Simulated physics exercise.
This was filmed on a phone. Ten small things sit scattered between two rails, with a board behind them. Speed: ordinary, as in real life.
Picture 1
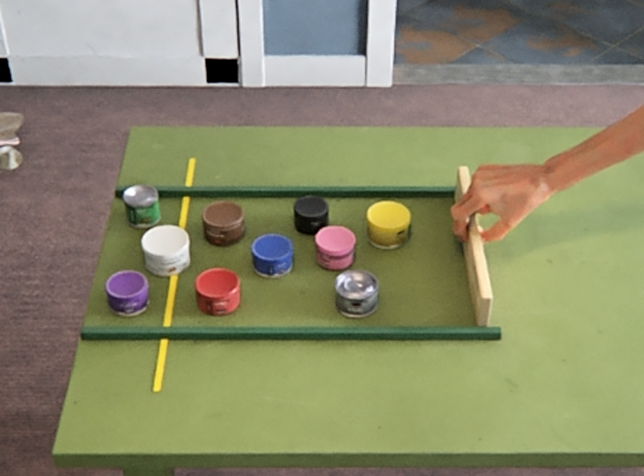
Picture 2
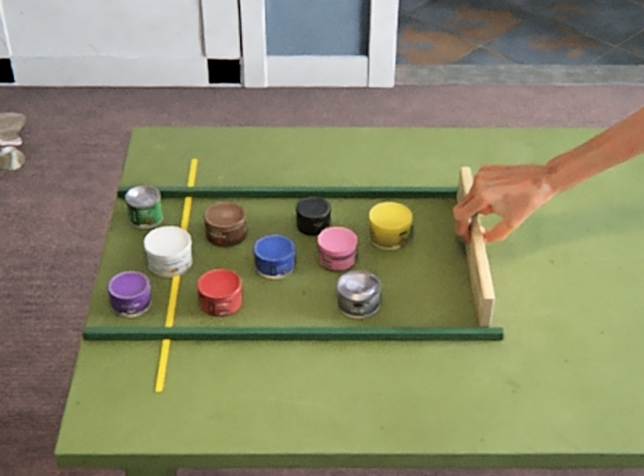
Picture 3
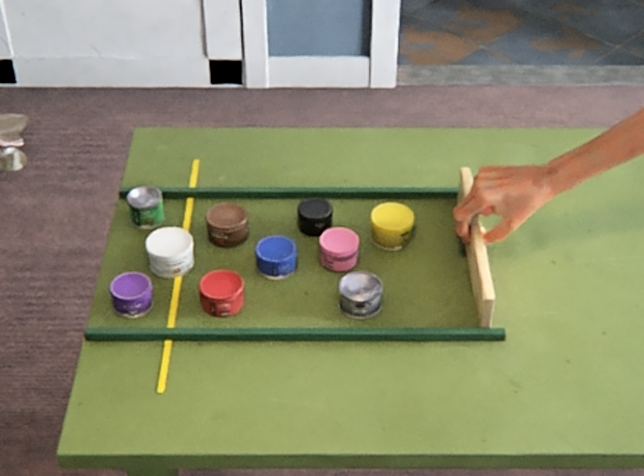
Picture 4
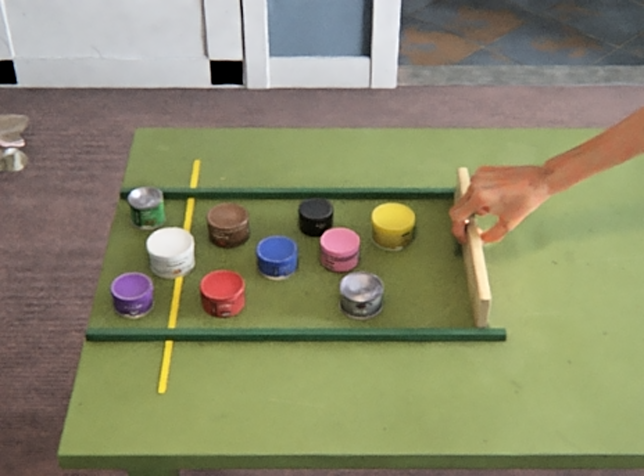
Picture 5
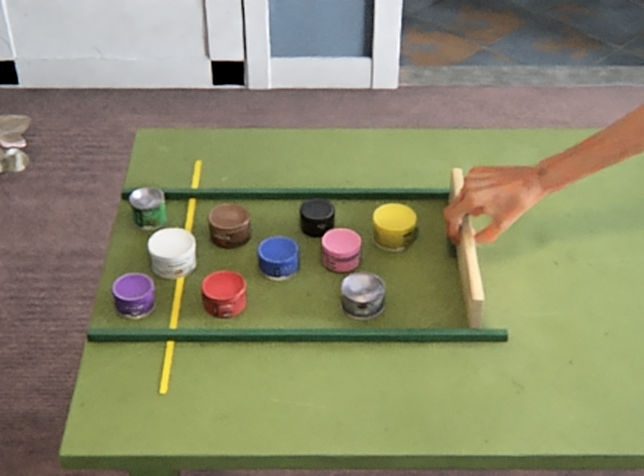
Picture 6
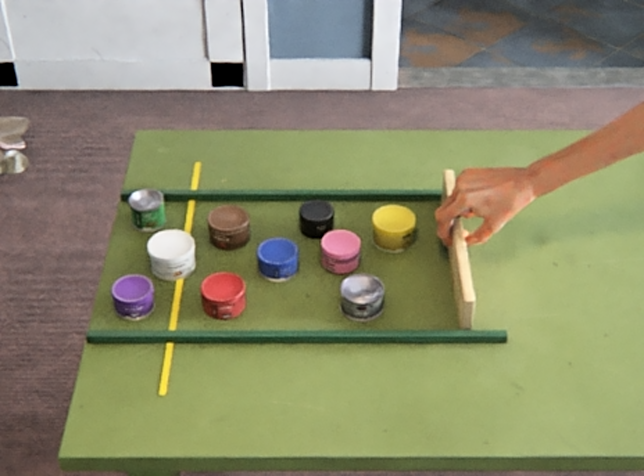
On a green table, a hand slides a wooden board slightly left behind ten small tubs.
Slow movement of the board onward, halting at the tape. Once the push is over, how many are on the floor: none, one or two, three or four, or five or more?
Over the end go only a single one or a pair.
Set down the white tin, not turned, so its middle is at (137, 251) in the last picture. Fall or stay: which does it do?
From that start the object is safe.
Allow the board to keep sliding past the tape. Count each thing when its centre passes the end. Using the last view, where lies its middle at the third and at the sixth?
First around (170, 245), then around (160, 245).
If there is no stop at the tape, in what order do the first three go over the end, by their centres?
In order: The purple tin, the white tin, the brown tub.
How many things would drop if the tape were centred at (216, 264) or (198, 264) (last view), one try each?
0, then 1.
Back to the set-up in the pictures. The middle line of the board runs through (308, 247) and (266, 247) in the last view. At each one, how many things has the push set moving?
Tally: 5; 8.
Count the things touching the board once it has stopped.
My count gives 4.
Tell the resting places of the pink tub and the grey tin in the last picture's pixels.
In order, first (161, 266), then (153, 303).
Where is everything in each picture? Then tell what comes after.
Green tin (142, 207); purple tin (128, 294); white tin (167, 252); board (472, 244); tape (177, 260), in the first frame.
Purple tin (130, 294); yellow tin (390, 226), in the second frame.
White tin (171, 253); board (474, 245), in the third frame.
Green tin (147, 209); brown tub (228, 225), in the fourth frame.
Purple tin (134, 296); black tub (317, 218), in the fifth frame.
Green tin (148, 211); purple tin (134, 297); white tin (172, 255); board (457, 247); tape (182, 264), in the sixth frame.
Soon after, none off yet; green tin at rest near (148, 211); purple tin at rest near (134, 297); white tin at rest near (172, 255).
In the end, the number that fall off is one or two; gone, purple tin.
